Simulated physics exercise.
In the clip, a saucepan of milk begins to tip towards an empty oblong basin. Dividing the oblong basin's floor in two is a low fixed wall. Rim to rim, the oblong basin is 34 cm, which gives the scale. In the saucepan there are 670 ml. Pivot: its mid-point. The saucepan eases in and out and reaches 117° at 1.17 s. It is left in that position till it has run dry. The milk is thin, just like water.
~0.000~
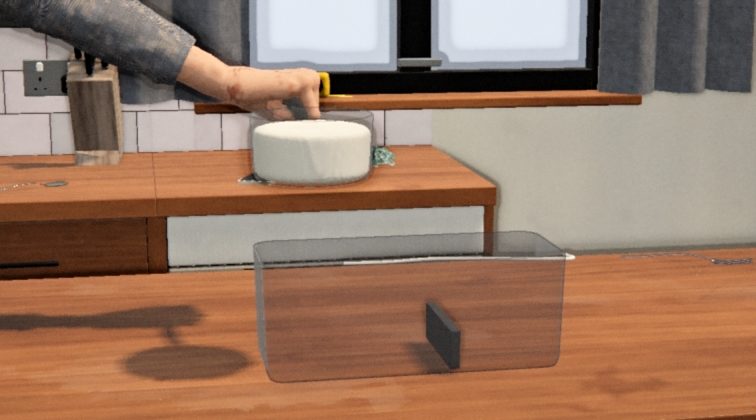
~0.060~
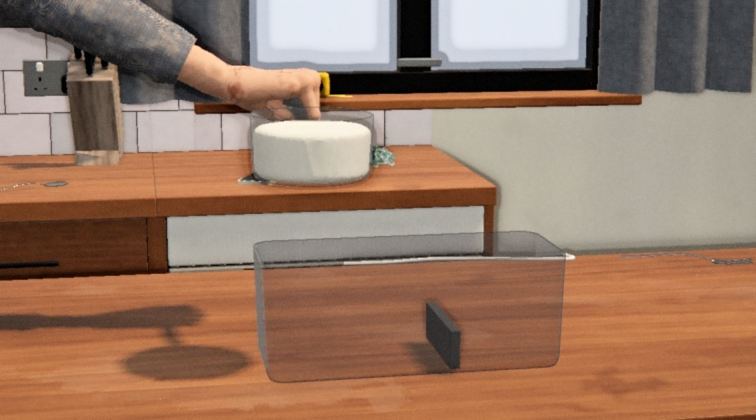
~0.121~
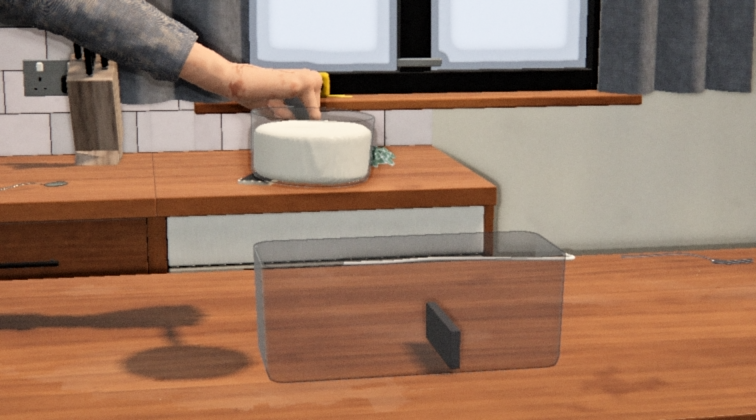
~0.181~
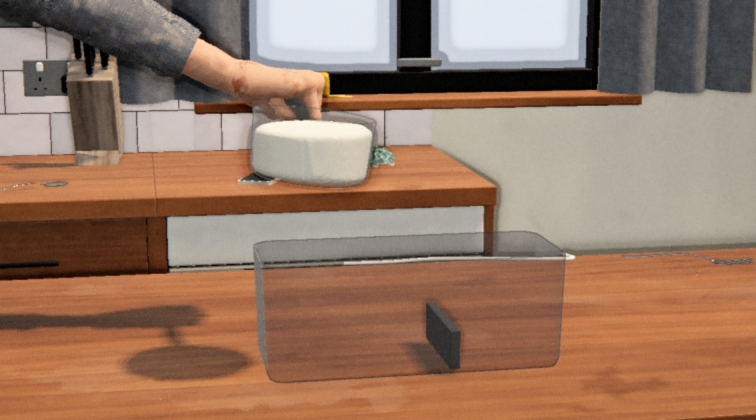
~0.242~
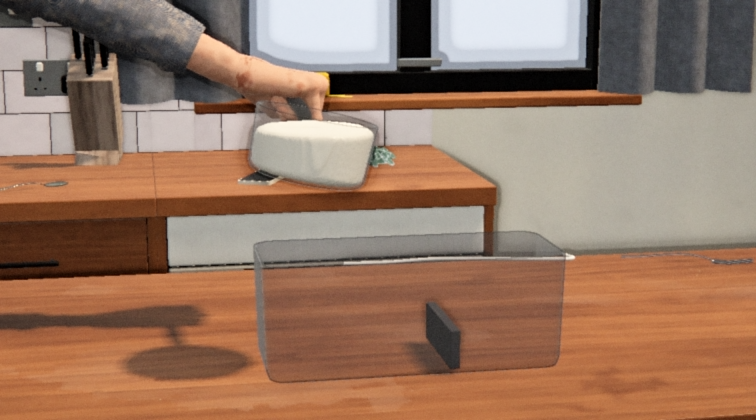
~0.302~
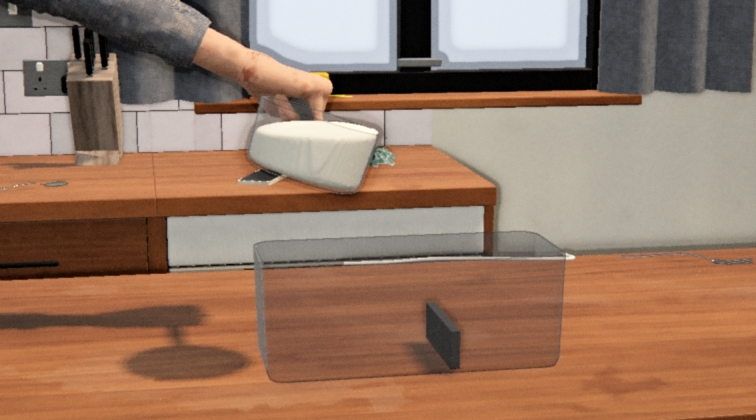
A hand reaching in from the upper left holds a clear, round container of white milk above a wooden worktop, and slowly tilts it rightward, gently at first and then more steeply. In the foreground, an empty transparent oblong basin with a small dark upright wall inside stands still on a brown wooden counter. The fixed, near-level view shows a kitchen with a knife block, white tiles, and a grey-curtained window behind.
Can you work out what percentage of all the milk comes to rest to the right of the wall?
I would put it at 24 per cent.
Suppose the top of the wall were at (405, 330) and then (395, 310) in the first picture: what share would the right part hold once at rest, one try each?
Roughly 65 per cent, then 75 per cent.
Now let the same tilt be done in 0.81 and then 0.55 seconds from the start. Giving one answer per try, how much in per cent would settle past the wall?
Respectively about 15 and 10 percent.
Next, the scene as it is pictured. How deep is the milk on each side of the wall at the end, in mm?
Final reading - left some 20 mm, right some 10 mm.
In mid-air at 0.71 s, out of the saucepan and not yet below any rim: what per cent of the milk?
Around 32 percent.
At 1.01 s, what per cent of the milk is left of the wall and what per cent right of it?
I'd put the left at some 68 and the right at some 22.
After 0.71 s the tilt is 78° and 40 per cent is still to pour, 20 is left of the wall and 7 right of it.
After 1.01 s the tilt is 112° and 4 per cent is still to pour, 68 is left of the wall and 23 right of it.
After 1.33 s the tilt is 117° and 0 per cent is still to pour, 76 is left of the wall and 23 right of it.
After 1.67 s the tilt is 117° and 0 per cent is still to pour, 76 is left of the wall and 23 right of it.
In the end 76 per cent lies left of the wall, 24 right of it and 1 outside.
